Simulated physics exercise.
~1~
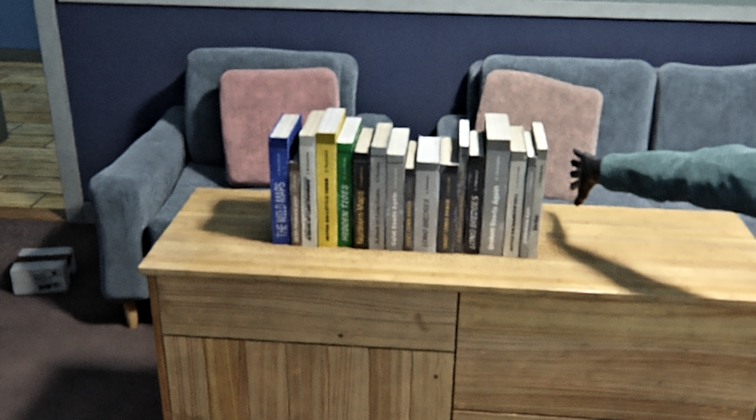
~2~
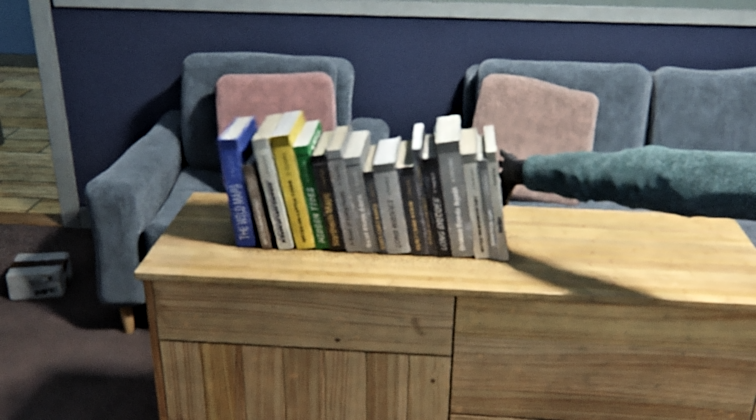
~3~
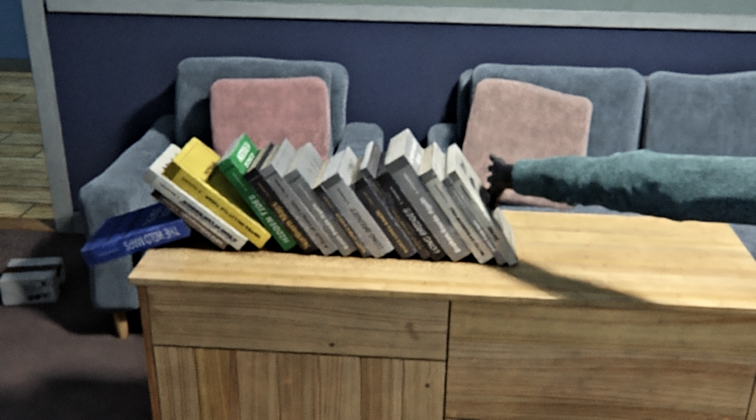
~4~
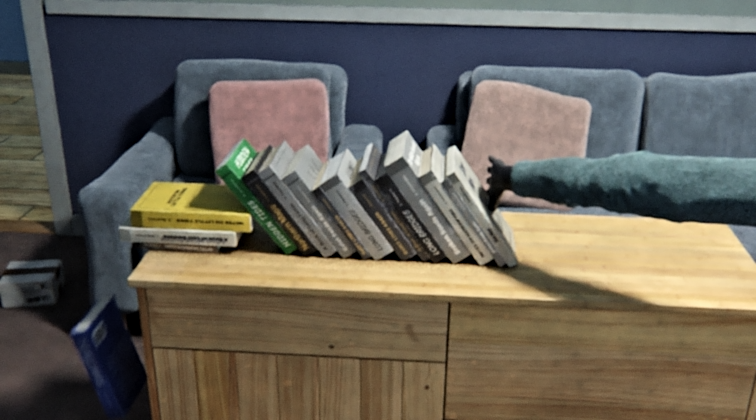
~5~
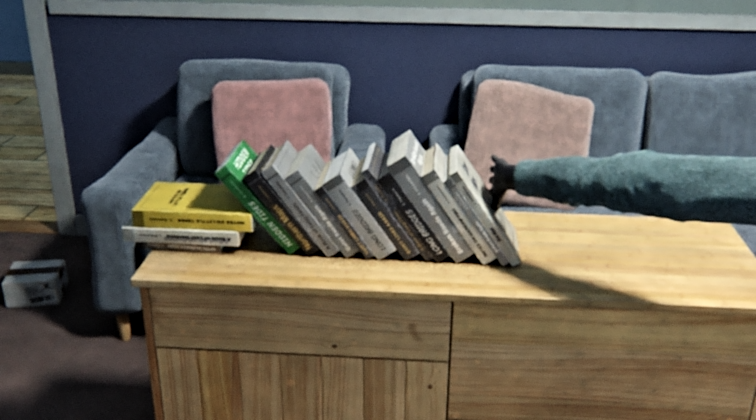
At the start, a row of books stands upright on a wooden cabinet in front of grey sofas with pink cushions, while a gloved hand in a green sleeve reaches in from the right. The hand pushes the right end of the row, and the books shift and tilt to the left. They lean further, and the blue book at the left end tips over the edge. It drops toward the floor as the yellow book and the pale ones beside it fall flat. Finally, the blue book is out of sight, the yellow one lies on the small stack, and the green book and the rest stay leaning.
